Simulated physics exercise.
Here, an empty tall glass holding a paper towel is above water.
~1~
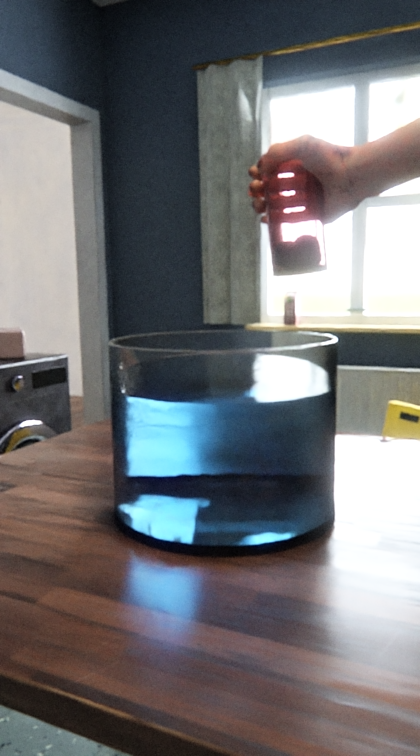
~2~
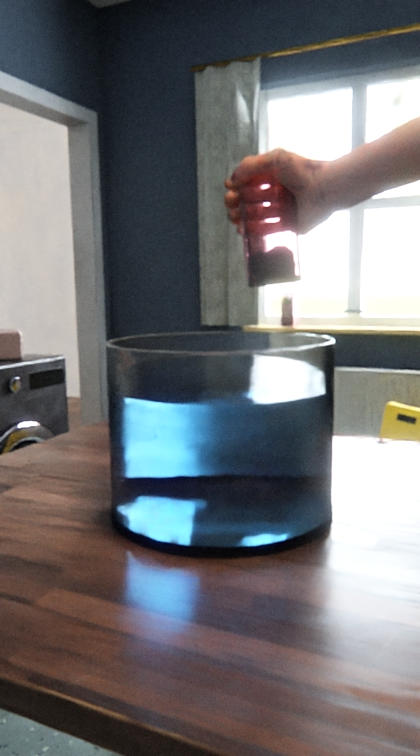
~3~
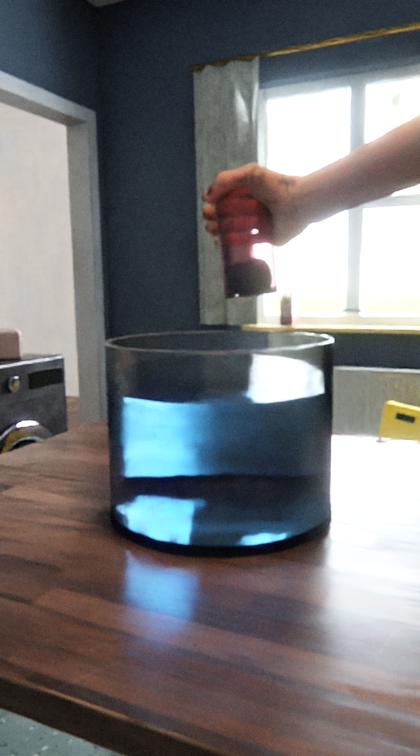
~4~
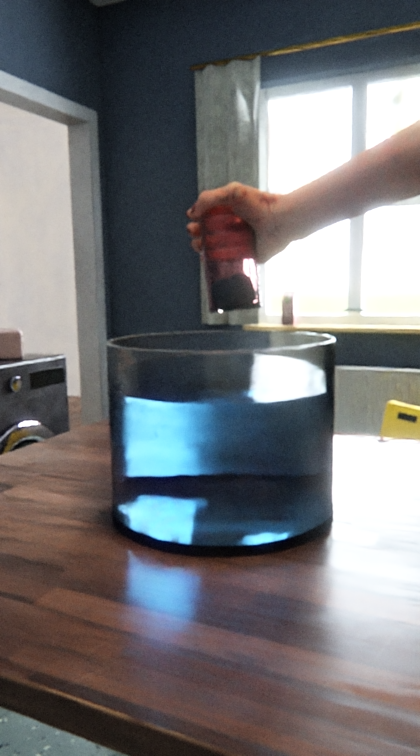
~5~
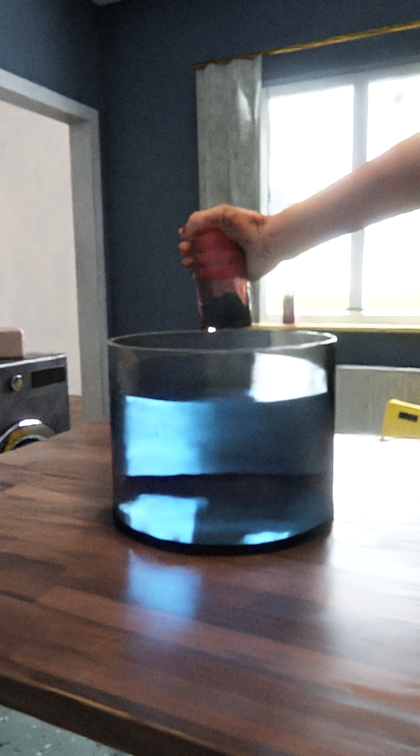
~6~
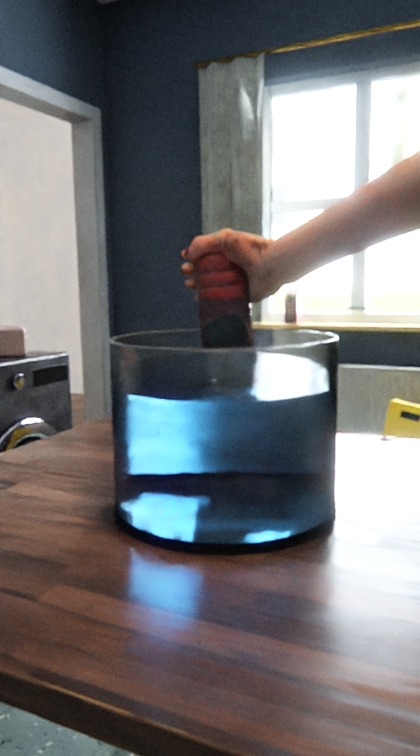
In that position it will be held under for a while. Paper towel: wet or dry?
It becomes sodden.
Next, the tall glass enters the water.
After that, water pours in as the air escapes.
Finally, the tall glass is under, flooded, and the paper towel is wet.
